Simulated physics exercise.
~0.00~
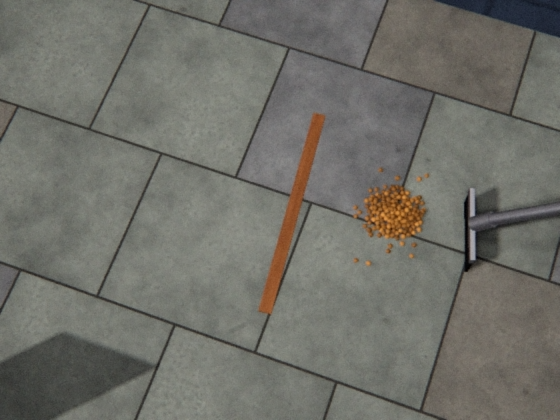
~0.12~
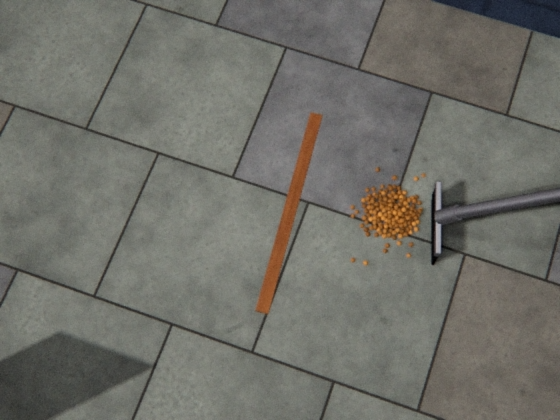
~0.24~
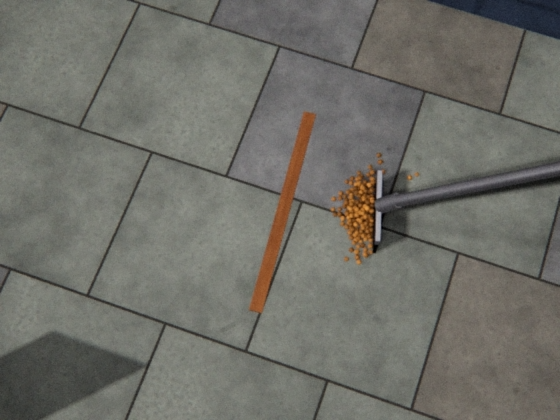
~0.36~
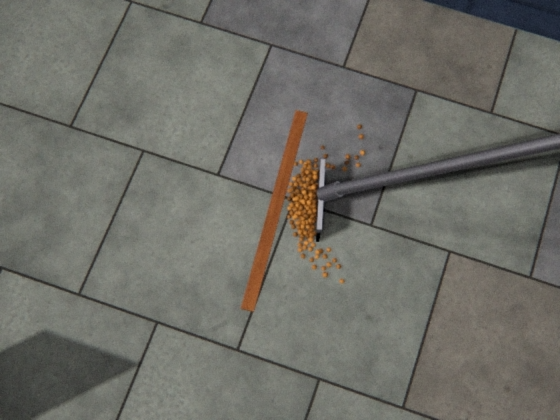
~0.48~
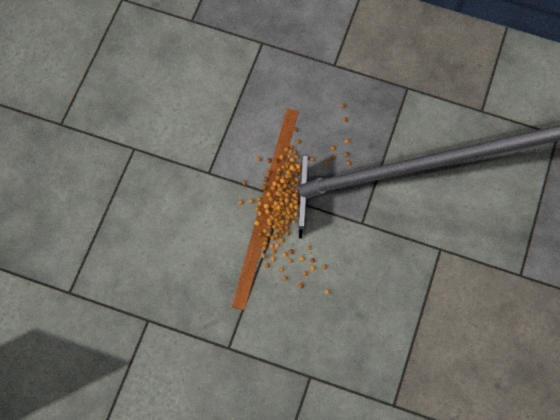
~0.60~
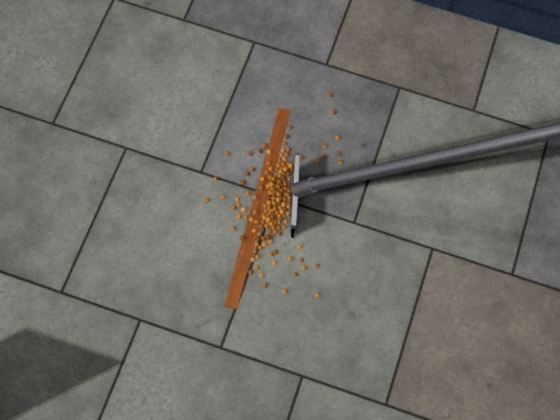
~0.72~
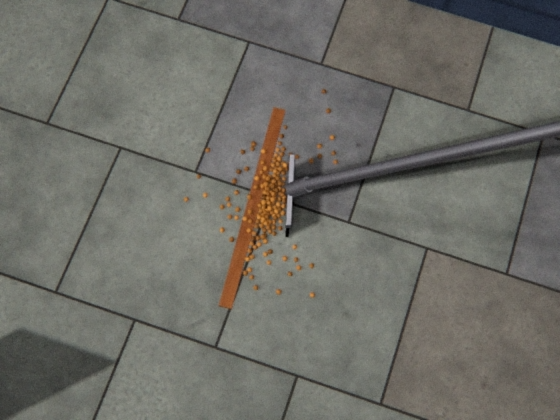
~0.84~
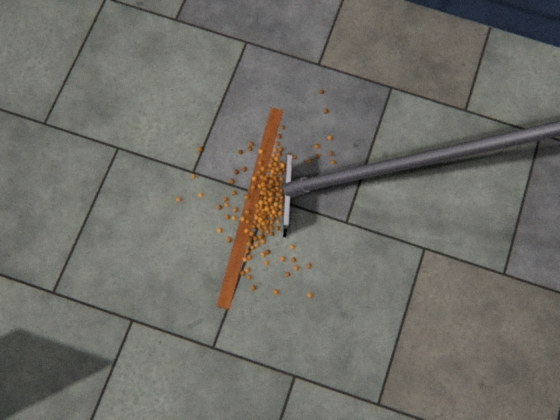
On a floor of grey and brownish stone tiles, a small heap of golden-brown roasted chickpeas lies between a thin reddish-brown strip and a squeegee with a long grey handle. The squeegee slides left, meets the heap and presses it into a narrow band along its blade. It carries the chickpeas on toward the strip while some stray past both ends of the blade. The band reaches the strip, and pieces spill onto it, with a few scattering beyond. The blade stops just short of the strip, leaving most chickpeas crowded in front and several strewn around.
